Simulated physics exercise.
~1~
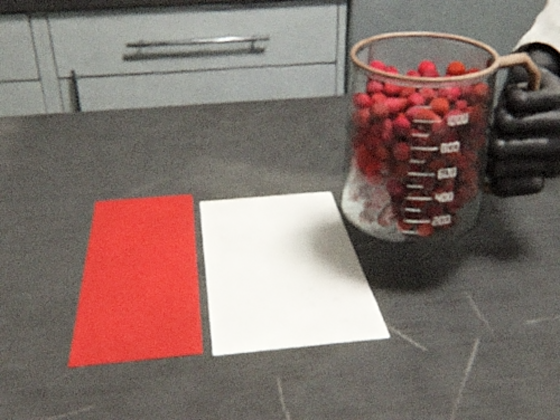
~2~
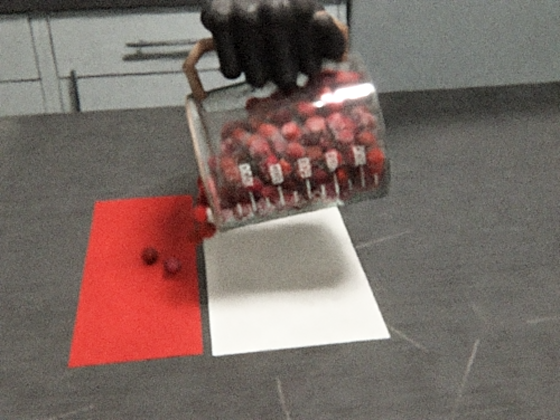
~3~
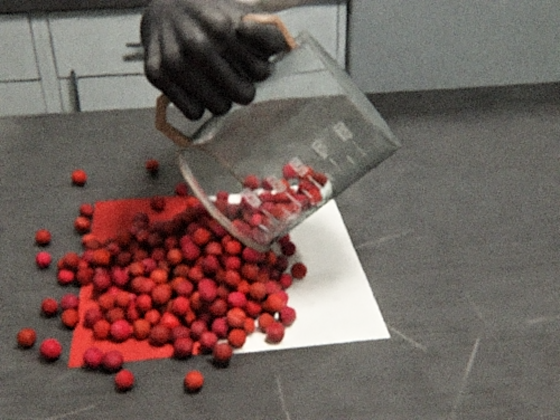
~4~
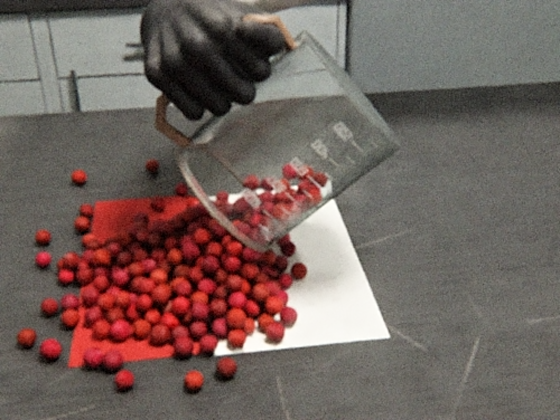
A black-gloved hand carries a clear jug of red cranberries leftward over a red mat and a white mat on a dark table, then tips it, spilling them across both mats, with some scattered around the edges and a few still in the tilted jug.
